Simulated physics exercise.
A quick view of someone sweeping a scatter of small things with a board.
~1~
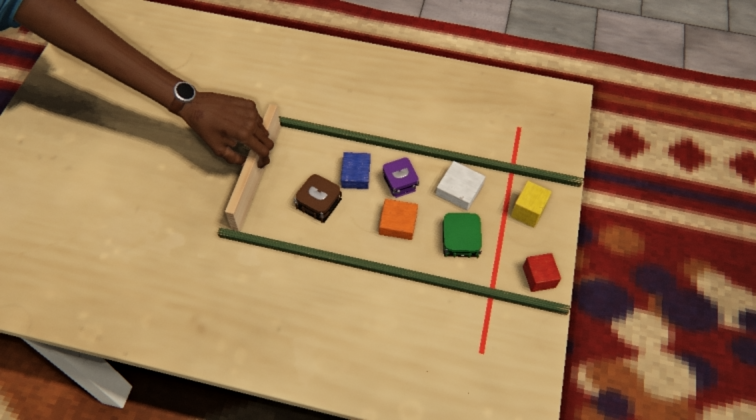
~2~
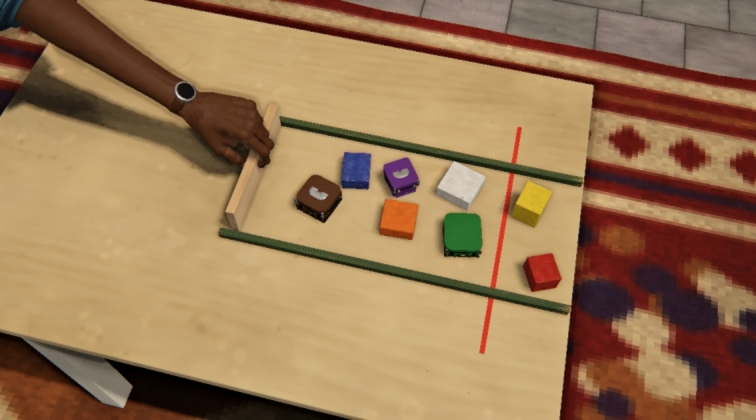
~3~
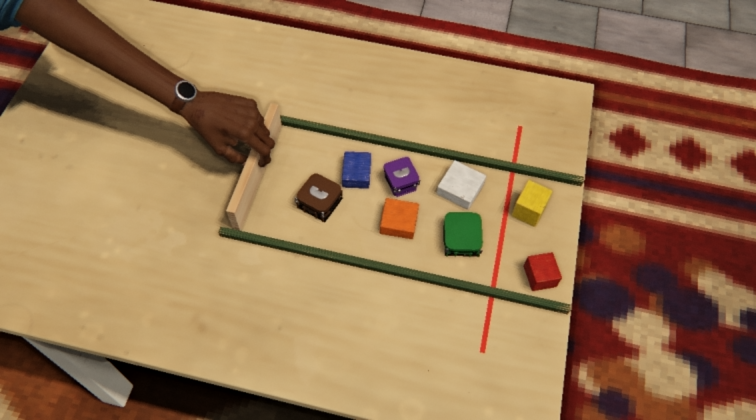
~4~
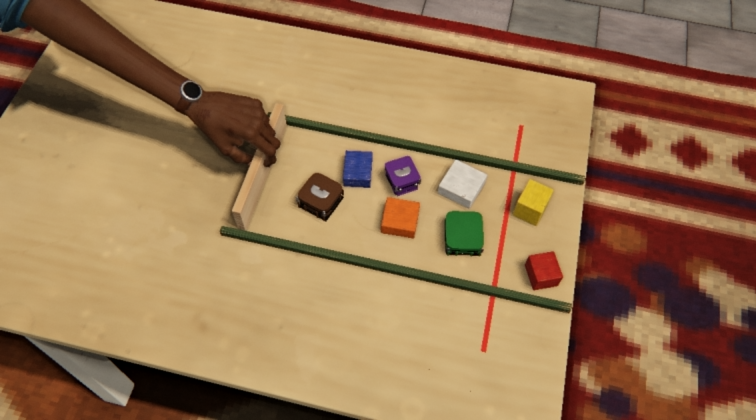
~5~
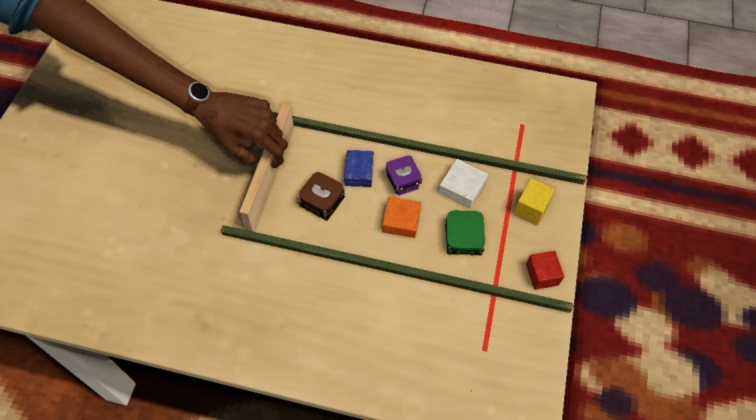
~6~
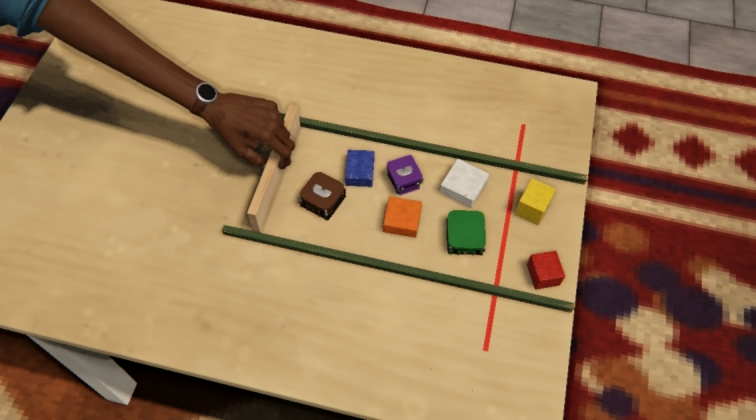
A hand wearing a watch holds a wooden board upright between two green rails on a pale wooden tabletop, seen from above at an angle, with patterned red rugs around it. Brown, blue, purple, orange, white and green pieces lie left of a red line, yellow and red blocks right of it. The hand slides the board slightly rightward, touching none, while the view barely shifts.
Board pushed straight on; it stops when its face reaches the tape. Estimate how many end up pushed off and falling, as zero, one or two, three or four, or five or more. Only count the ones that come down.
Three or four end up falling off.
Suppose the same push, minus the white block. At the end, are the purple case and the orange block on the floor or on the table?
Looking at the two, the purple case stays up top and the orange block stays up top.
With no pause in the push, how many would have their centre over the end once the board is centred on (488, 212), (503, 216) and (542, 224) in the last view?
In order of the places given, that's 2, 3 and 6.
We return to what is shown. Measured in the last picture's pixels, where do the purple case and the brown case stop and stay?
Final positions: Near (552, 211); near (524, 235).
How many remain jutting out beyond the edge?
Overhanging ones - 1.
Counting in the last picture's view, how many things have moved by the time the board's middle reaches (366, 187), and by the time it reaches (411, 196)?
Counts: 4 / 6.
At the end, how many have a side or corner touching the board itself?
All in all, 2.
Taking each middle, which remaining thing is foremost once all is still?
The white block finishes closest.
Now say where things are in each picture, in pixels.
The first frame shows red block (542, 273); yellow block (531, 204); green case (462, 235); board (255, 167); tape (502, 230).
The second frame shows yellow block (531, 204); orange block (399, 219).
The third frame shows green case (463, 235); purple case (401, 178).
The fourth frame shows red block (544, 271); blue block (358, 169).
The fifth frame shows yellow block (534, 202); white block (464, 183).
The sixth frame shows red block (546, 270); yellow block (535, 202); green case (466, 233); board (275, 167); tape (506, 227).
Soon after, none off yet; red block at rest near (546, 270); yellow block at rest near (535, 202); green case at rest near (466, 233).
Then, none off yet; red block at rest near (546, 270); yellow block at rest near (535, 202); green case moved about its own width near (493, 241).
Further on, none off yet; red block tipped a little near (585, 286); yellow block moved about its own width near (584, 211); green case moved well along near (557, 253).
At rest, the number that fall off is three or four; fallen, green case, yellow block and red block.
